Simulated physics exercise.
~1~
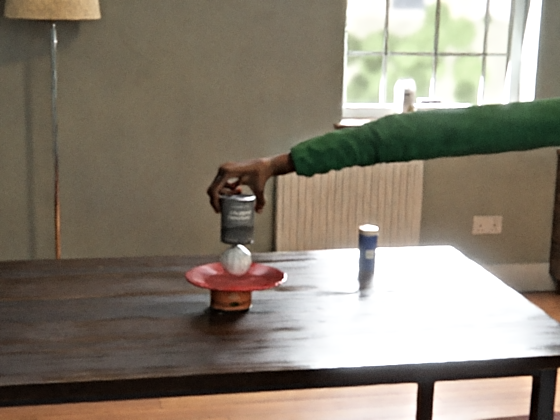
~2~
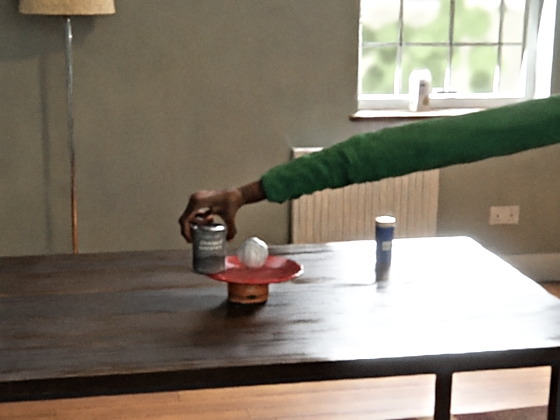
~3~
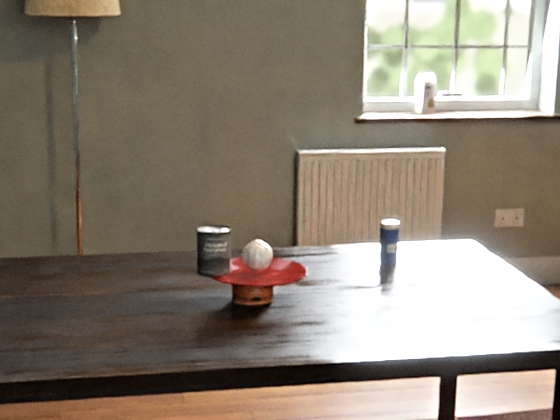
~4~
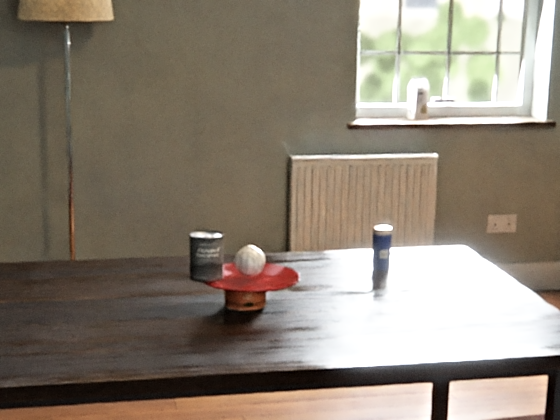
A hand lowers a grey pot behind a red plate holding a white ball, then withdraws.
